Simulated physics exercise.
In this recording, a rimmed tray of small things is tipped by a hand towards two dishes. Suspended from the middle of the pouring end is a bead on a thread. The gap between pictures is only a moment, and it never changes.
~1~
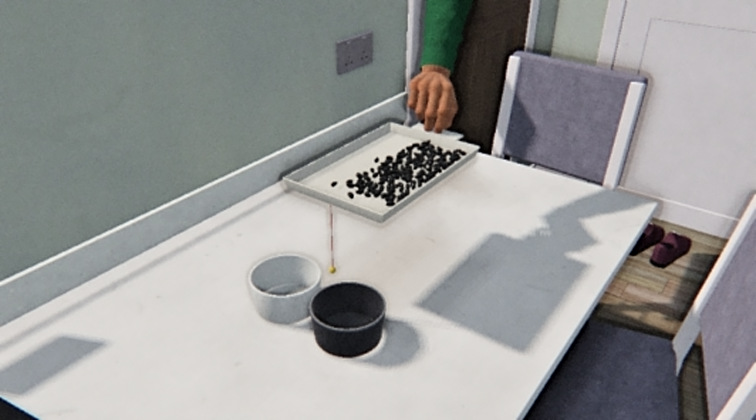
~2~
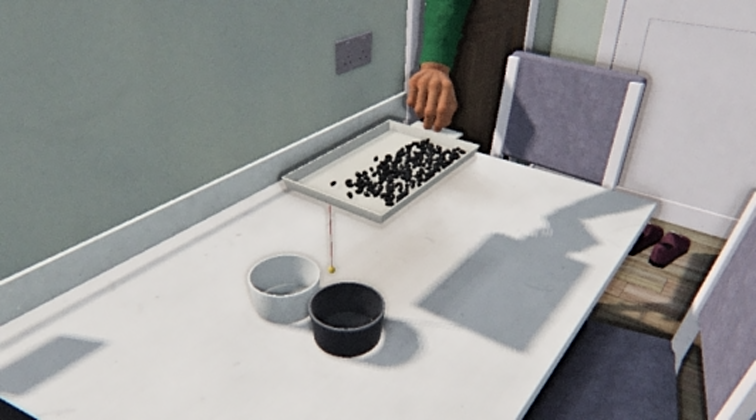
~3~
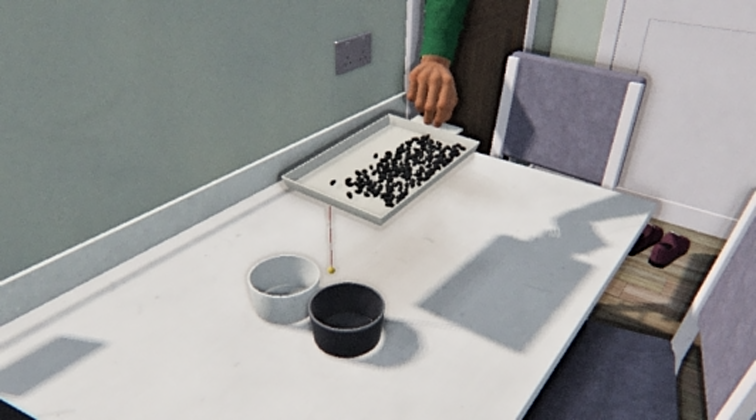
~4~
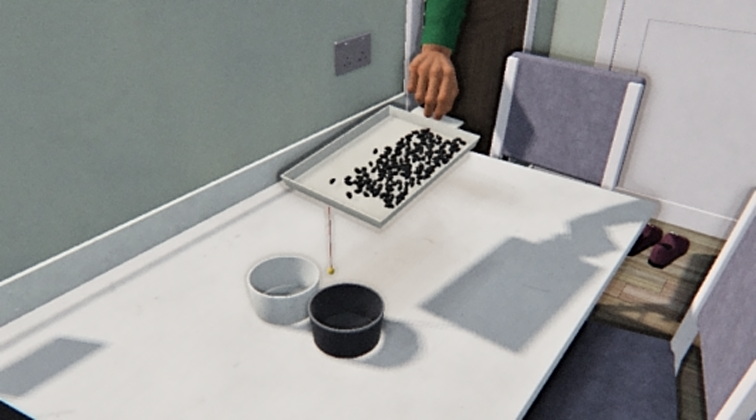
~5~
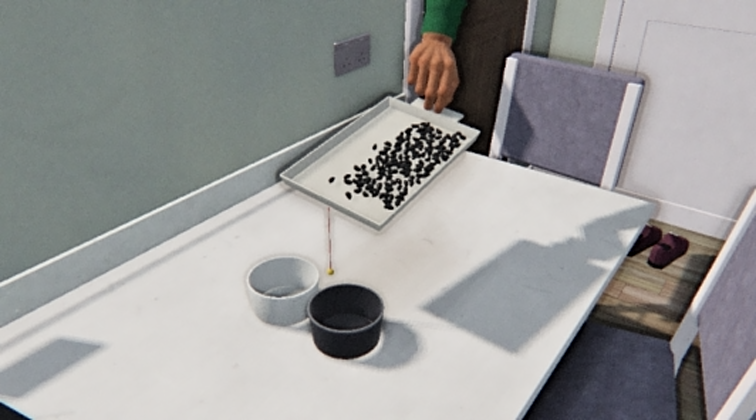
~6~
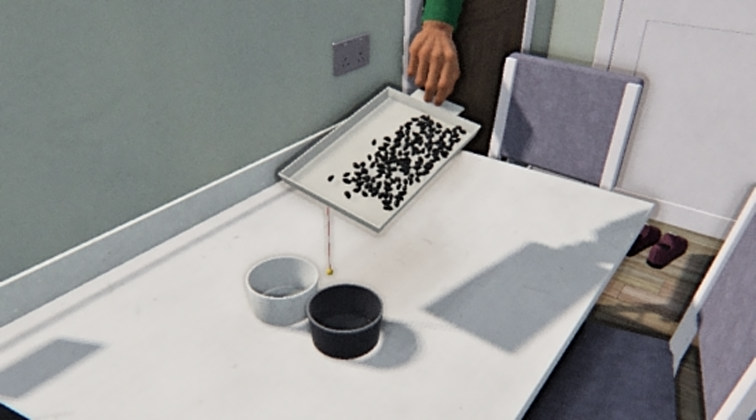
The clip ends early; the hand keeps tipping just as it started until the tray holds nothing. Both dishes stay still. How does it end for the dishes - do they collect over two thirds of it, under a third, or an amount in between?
They collect an amount in between, a third to two thirds.
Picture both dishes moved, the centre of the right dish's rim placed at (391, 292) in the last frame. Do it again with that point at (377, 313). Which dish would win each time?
In the first try it is the one to the right, in the second it is the one to the right.
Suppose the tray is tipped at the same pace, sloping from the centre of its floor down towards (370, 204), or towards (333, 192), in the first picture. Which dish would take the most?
Heading one - the rightward dish; heading two - the leftward dish.
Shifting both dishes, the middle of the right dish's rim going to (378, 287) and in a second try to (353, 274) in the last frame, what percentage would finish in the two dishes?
70 and 10 in a hundred.
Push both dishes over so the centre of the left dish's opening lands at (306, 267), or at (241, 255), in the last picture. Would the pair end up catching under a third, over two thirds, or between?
In order of the places: Beyond two thirds, then below one third.
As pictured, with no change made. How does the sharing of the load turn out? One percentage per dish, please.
Left 0 per cent, right 60 per cent.
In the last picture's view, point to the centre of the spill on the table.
It's centred at about (407, 339).
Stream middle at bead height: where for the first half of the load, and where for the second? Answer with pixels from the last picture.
It goes through near (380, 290) first, then near (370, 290).
Soon, tray tipped steeply; nearly all on the tray; a stray few in the air.
A while on, tray tipped past a quarter turn; a small part on the tray; about half in the right dish; about a quarter outside both; a small part in the air.
Towards the end, tray tipped past a quarter turn; about half in the right dish; about half outside both.
Finally, tray tipped past a quarter turn; about half in the right dish; none in the left dish; about half outside both.
